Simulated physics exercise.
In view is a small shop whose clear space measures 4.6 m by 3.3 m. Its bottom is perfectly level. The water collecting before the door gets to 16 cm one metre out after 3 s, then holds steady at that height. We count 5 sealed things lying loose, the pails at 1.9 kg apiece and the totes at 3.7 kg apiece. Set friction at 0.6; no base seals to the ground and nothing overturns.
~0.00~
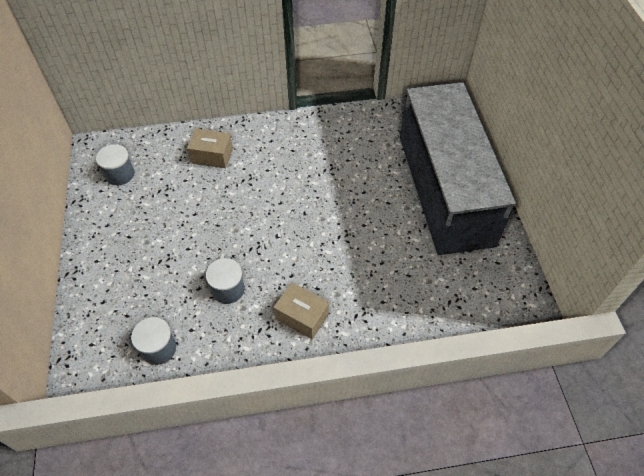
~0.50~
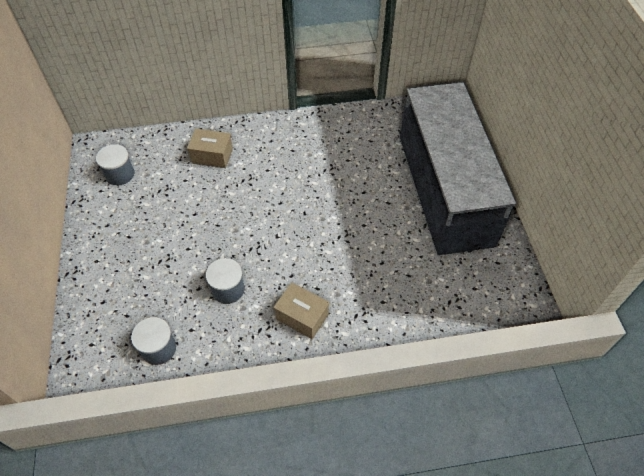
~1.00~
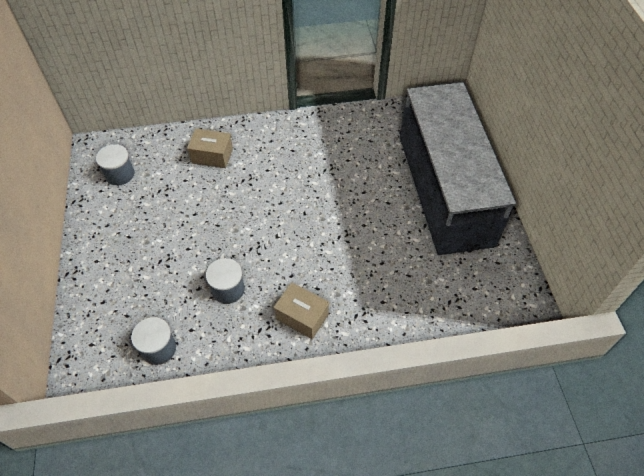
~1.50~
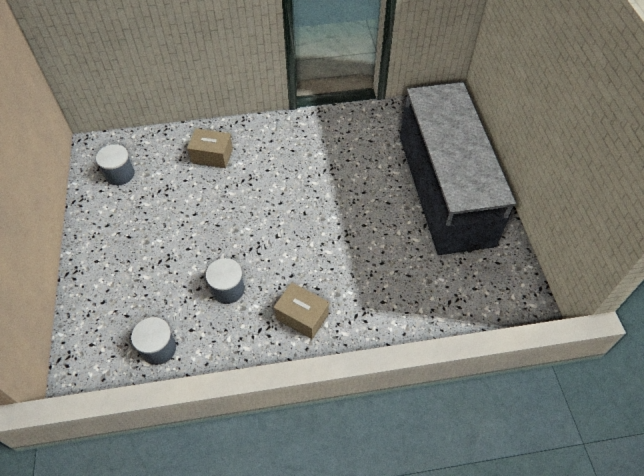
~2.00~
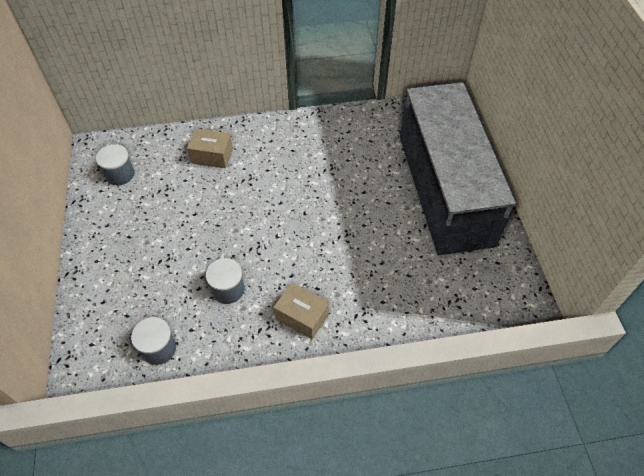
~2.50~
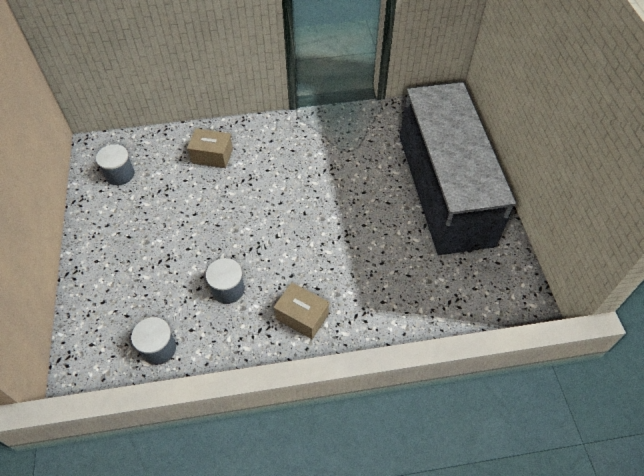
Water spreading over the paving outside a small shop and deepening at the doorway, while pails and boxes inside stay still.
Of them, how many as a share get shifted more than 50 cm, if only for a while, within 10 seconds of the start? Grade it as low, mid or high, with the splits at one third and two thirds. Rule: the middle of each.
Grade: Mid, one to two thirds.
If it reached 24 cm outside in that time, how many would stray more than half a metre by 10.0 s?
So the tally would be 4.
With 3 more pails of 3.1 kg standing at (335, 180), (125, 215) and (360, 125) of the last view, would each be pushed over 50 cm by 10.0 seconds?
For each in turn I get a greater distance, a smaller distance and a greater distance.
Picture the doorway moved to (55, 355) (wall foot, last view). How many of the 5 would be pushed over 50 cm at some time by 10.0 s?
The answer then is 3.
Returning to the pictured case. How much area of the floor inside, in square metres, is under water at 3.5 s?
Wet: Near 3.0 m2.
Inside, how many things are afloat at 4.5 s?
Total: 0.
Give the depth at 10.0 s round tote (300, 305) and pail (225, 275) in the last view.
First about 8 cm, second about 7 cm.
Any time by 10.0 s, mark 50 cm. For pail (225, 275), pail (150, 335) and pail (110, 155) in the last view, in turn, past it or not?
In turn: Above the mark, above the mark, below the mark.
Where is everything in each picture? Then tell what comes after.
The first picture shows a pail at (112, 156) rests on the ground; a pail at (151, 334) rests on the ground; 0.0 m2 under water; 0 of 5 have shifted.
The second picture shows a pail at (112, 156) rests on the ground; a pail at (151, 334), on the bottom; 0.0 m2 under water; 0 of 5 have shifted.
The third picture shows a pail at (112, 156) rests on the ground; a pail at (151, 334), on the bottom; water covers 0.0 m2; 0 of 5 have shifted.
The fourth picture shows a pail at (112, 156) rests on the ground; a pail at (151, 334), on the bottom; water covers 0.0 m2; 0 of 5 have shifted.
The fifth picture shows a pail at (112, 156), on the bottom; a pail at (151, 334), on the bottom; 0.0 m2 under water; 0 of 5 have shifted.
The sixth picture shows a pail at (112, 156) rests on the ground; a pail at (151, 334) rests on the ground; 0.4 m2 under water; 0 of 5 have shifted.
After 3.5 s 0 of 5 are over 50 cm from their spots; 0 afloat.
After 4.5 s 0 of 5 are over 50 cm from their spots; 0 afloat.
After 7.0 s 2 of 5 are over 50 cm from their spots; 3 afloat.
After 10.0 s 3 of 5 are over 50 cm from their spots, and 3 have been at some point; 3 afloat.
